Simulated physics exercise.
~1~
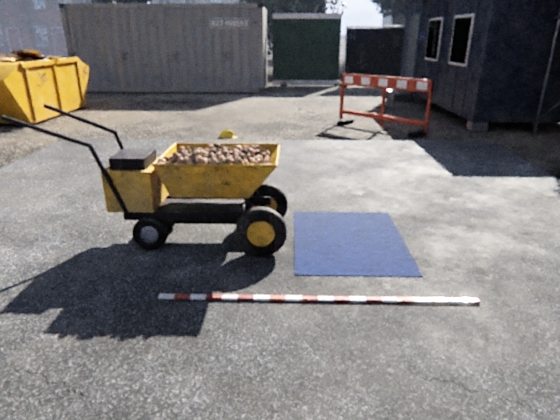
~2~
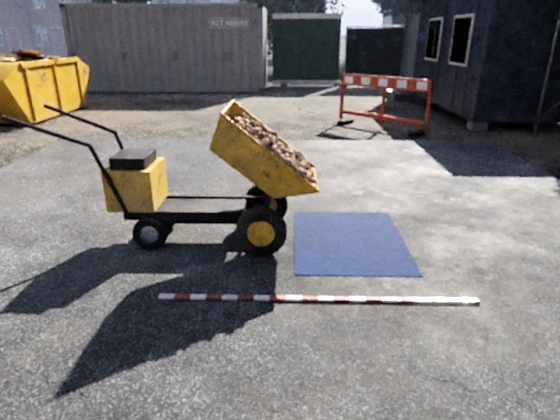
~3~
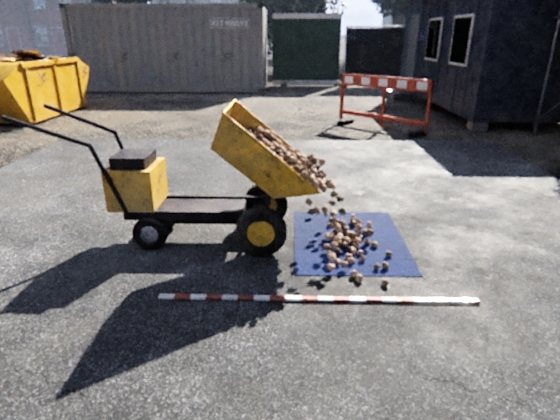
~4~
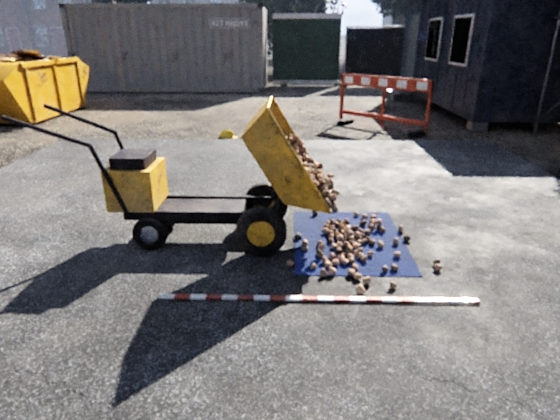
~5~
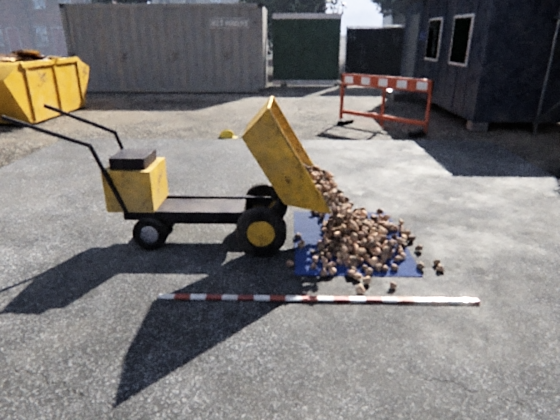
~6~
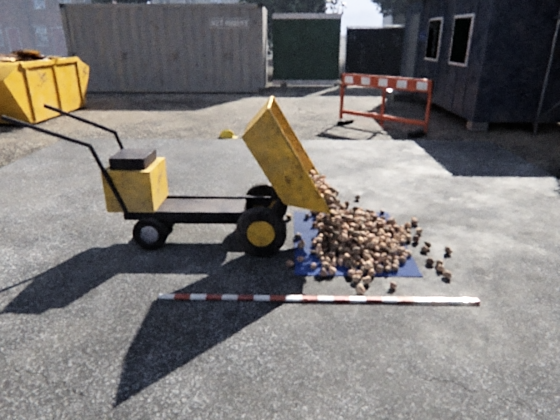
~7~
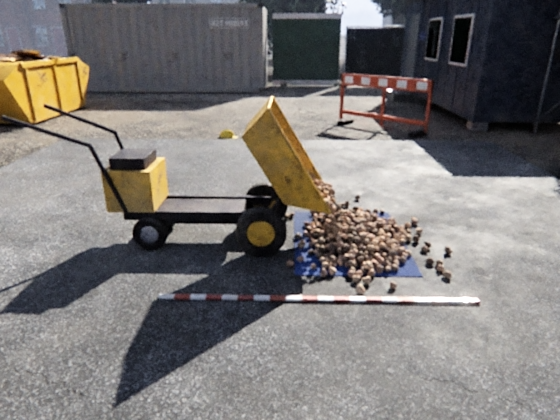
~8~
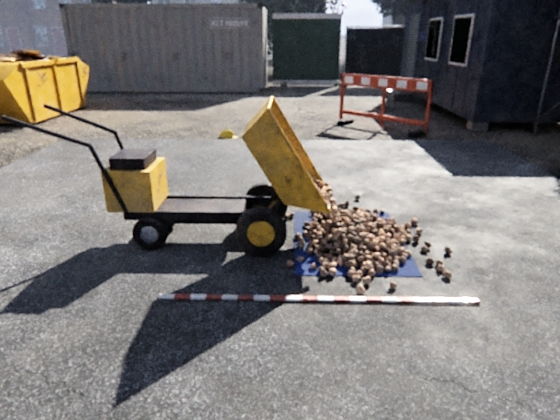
At first, a yellow powered barrow stands on grey paving with its tray level and full of rounded brown stones, a blue sheet lying flat to its right behind a red and white striped staff. The tray tips up toward the right, and the stones begin to slide over its lower edge and tumble onto the sheet. It then tilts more steeply, and many more pour out, building a heap that covers much of the blue. The flow dies away and the tray stays raised. By the end, the pile rests still against the tray's lip, with a few stones scattered beyond the sheet.
